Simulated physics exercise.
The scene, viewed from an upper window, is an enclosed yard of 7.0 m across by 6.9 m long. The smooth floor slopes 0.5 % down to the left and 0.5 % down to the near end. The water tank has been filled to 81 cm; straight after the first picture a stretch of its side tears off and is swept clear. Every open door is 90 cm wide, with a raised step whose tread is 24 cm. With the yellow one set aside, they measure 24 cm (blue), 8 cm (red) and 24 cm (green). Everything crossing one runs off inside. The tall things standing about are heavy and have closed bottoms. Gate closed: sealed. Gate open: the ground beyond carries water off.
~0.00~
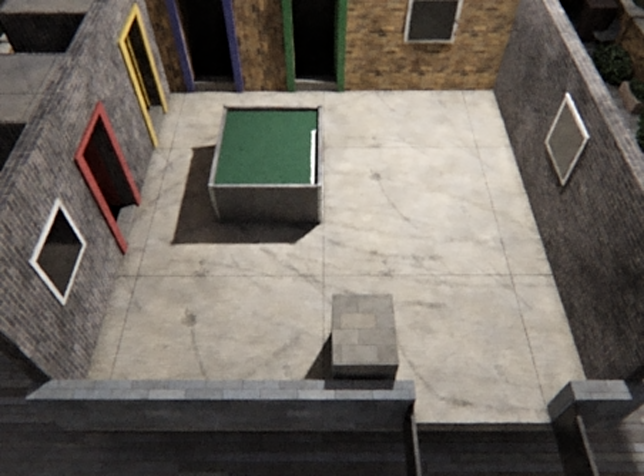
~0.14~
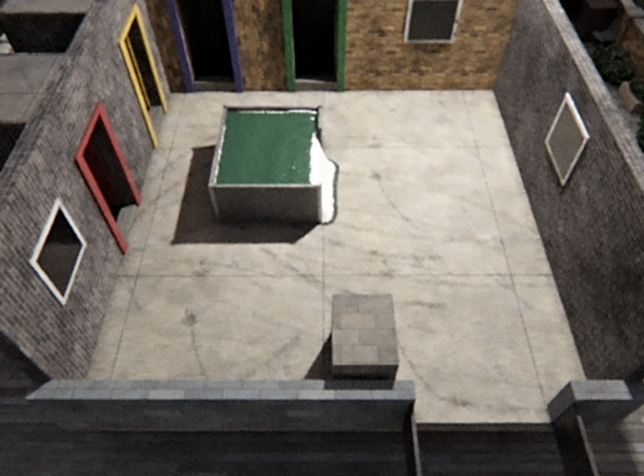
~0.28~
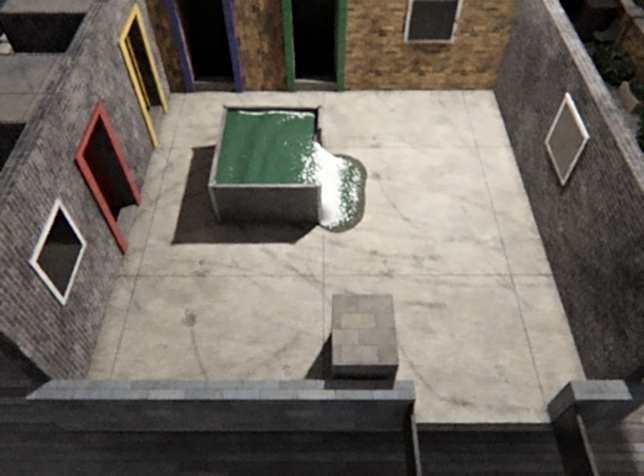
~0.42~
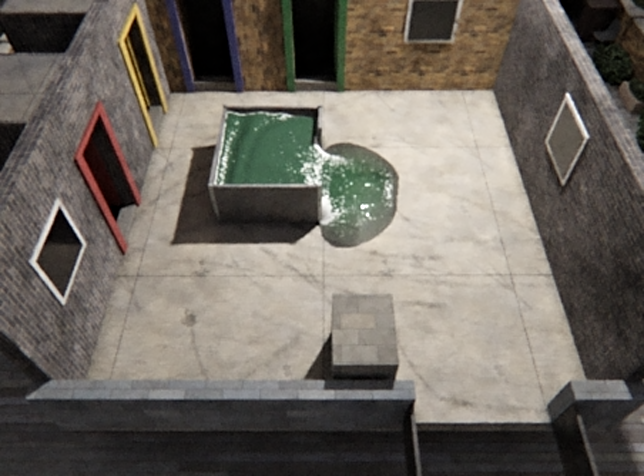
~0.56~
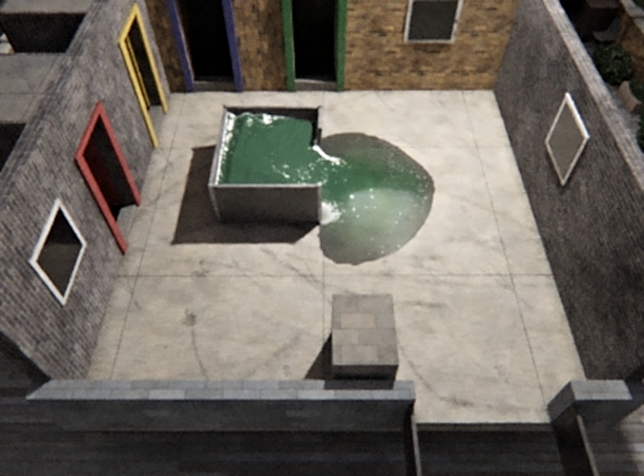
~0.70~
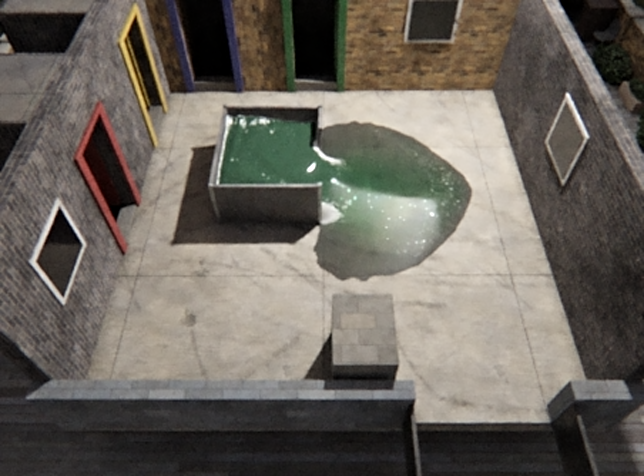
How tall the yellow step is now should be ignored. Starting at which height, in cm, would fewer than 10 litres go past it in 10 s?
Starting at roughly 9 cm.
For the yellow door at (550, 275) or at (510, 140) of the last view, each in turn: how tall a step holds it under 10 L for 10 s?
About 21 cm for the first and 21 cm for the second.
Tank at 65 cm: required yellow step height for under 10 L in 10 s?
Roughly 5.5 cm high.
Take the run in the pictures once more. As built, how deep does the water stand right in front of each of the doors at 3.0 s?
Depth (cm): Green 1 / red 0 / yellow 0 / blue 0.
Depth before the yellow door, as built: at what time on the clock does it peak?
Near 6.5 s.
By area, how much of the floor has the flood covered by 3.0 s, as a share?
About 45 per cent.
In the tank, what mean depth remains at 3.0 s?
Roughly 22 cm.
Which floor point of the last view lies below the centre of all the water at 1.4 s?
Around (340, 189).
After 1.4 s water covers 35 % of the floor, deepest (36 cm) near (329, 197); it has not reached the yellow door.
After 3.0 s water covers 45 % of the floor, deepest (34 cm) near (580, 391); it has not reached the yellow door.
After 10.0 s water covers 85 % of the floor, deepest (8 cm) near (158, 138); 8 cm at the yellow door, 0 litres in over its 21 cm step.
At the yellow door as built, the water arrived by 6.0 s and peaked near 14 cm at 6.4 s.
Run again over the same 10 s with other heights there, 29 litres in over 7 cm, 6 litres over 10 cm. The limit of 10 litres is kept from about 9 cm up.
